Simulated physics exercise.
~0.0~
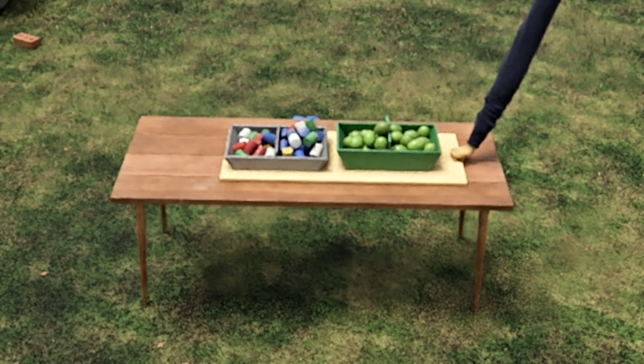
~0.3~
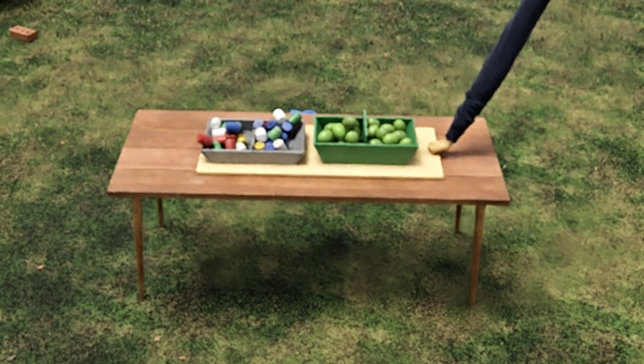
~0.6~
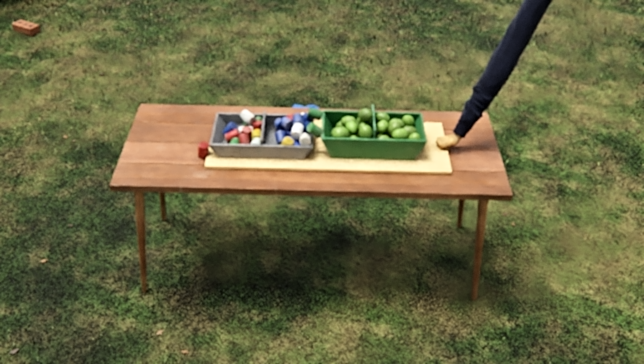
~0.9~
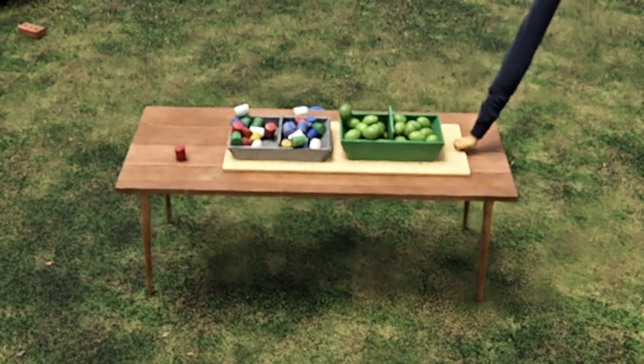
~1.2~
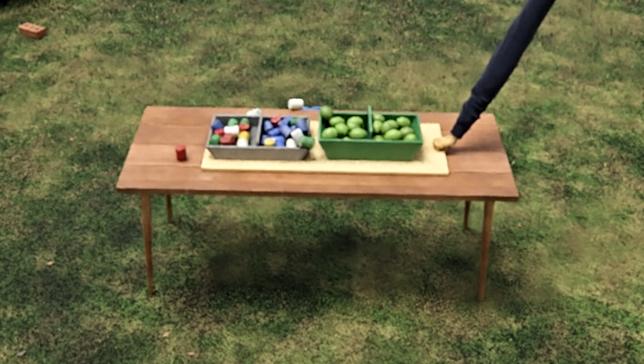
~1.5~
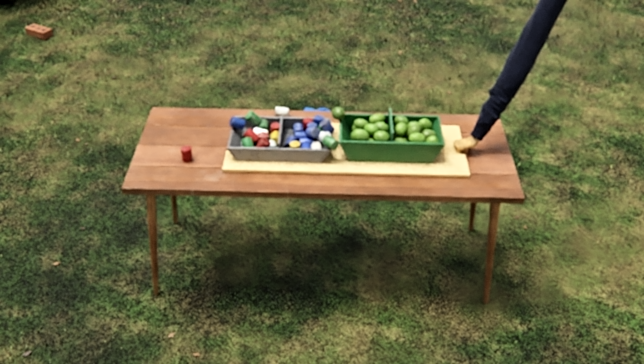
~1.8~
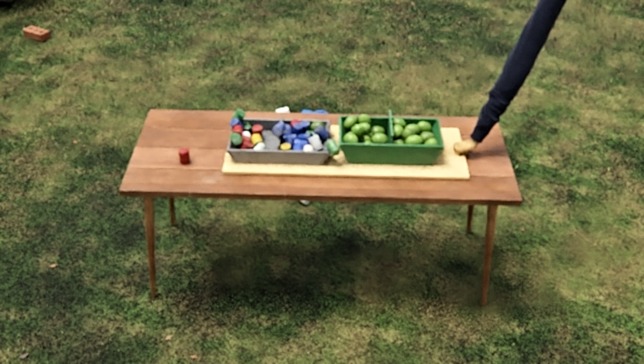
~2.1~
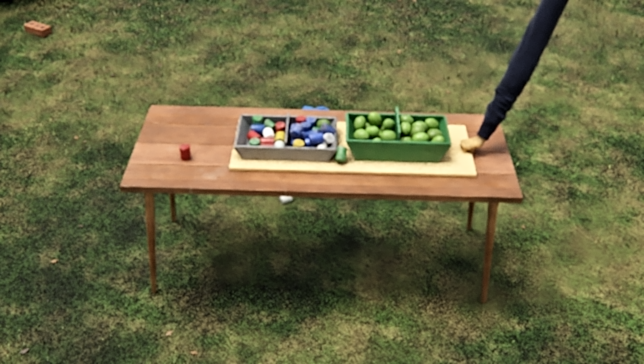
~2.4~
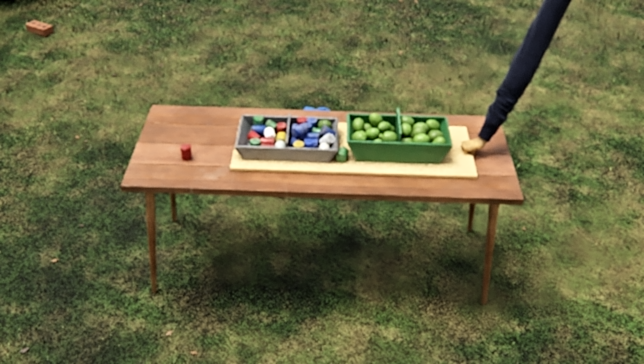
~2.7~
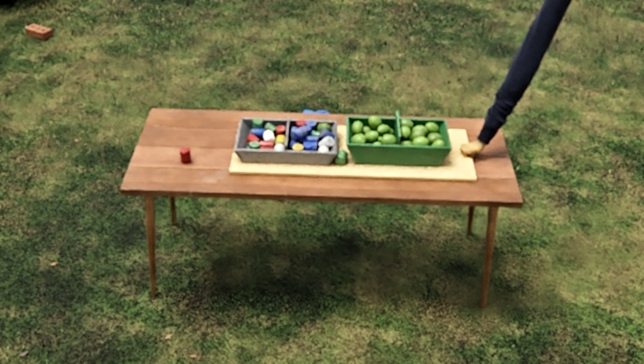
On a wooden table outdoors, an arm sliding a board left and right, spilling a few jars and a lime before resting.
